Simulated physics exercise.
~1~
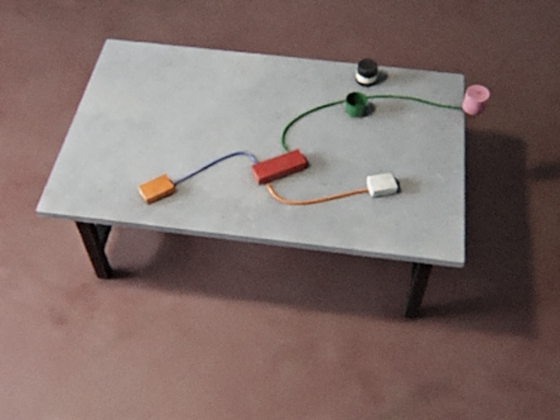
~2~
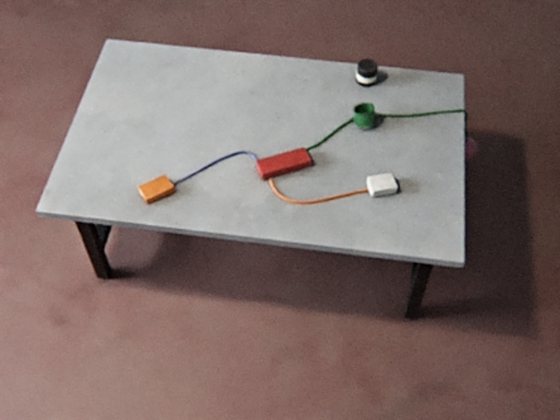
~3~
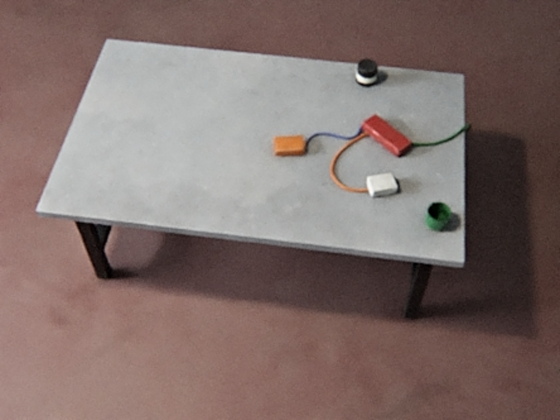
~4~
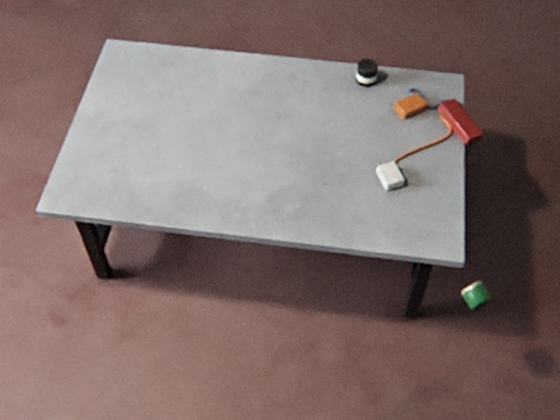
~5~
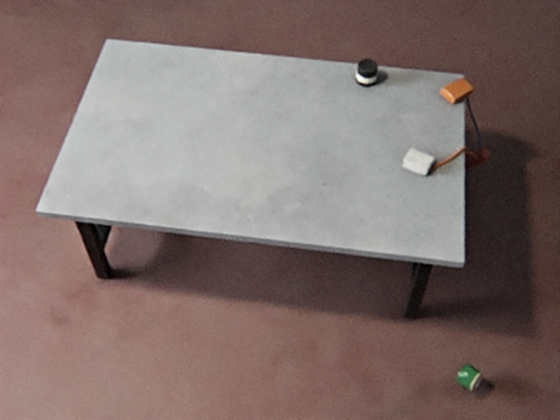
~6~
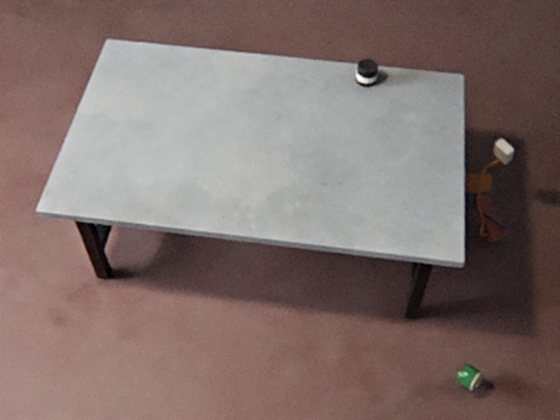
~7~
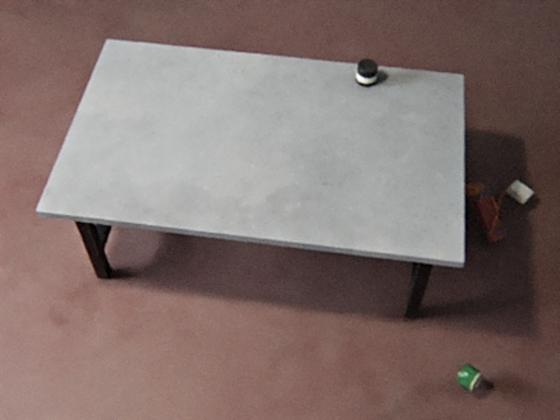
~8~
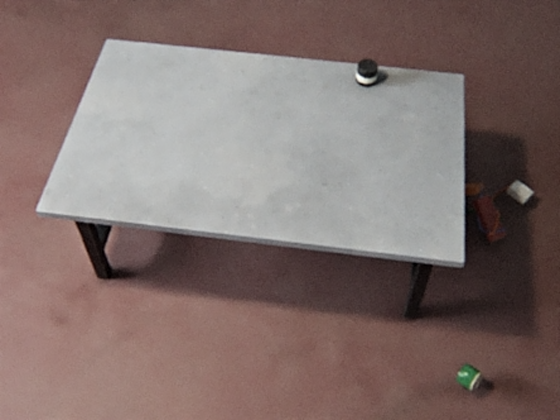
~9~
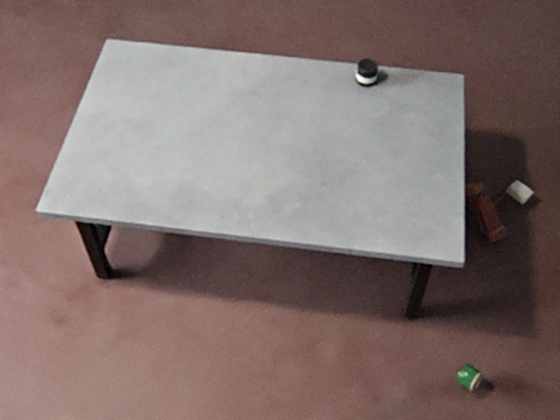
A pink object dropped off the table's right edge, its green cable pulling the red strip rightward and knocking a green mug to the floor; the strip, orange phone and white charger followed over the edge, leaving only the black tin on top.
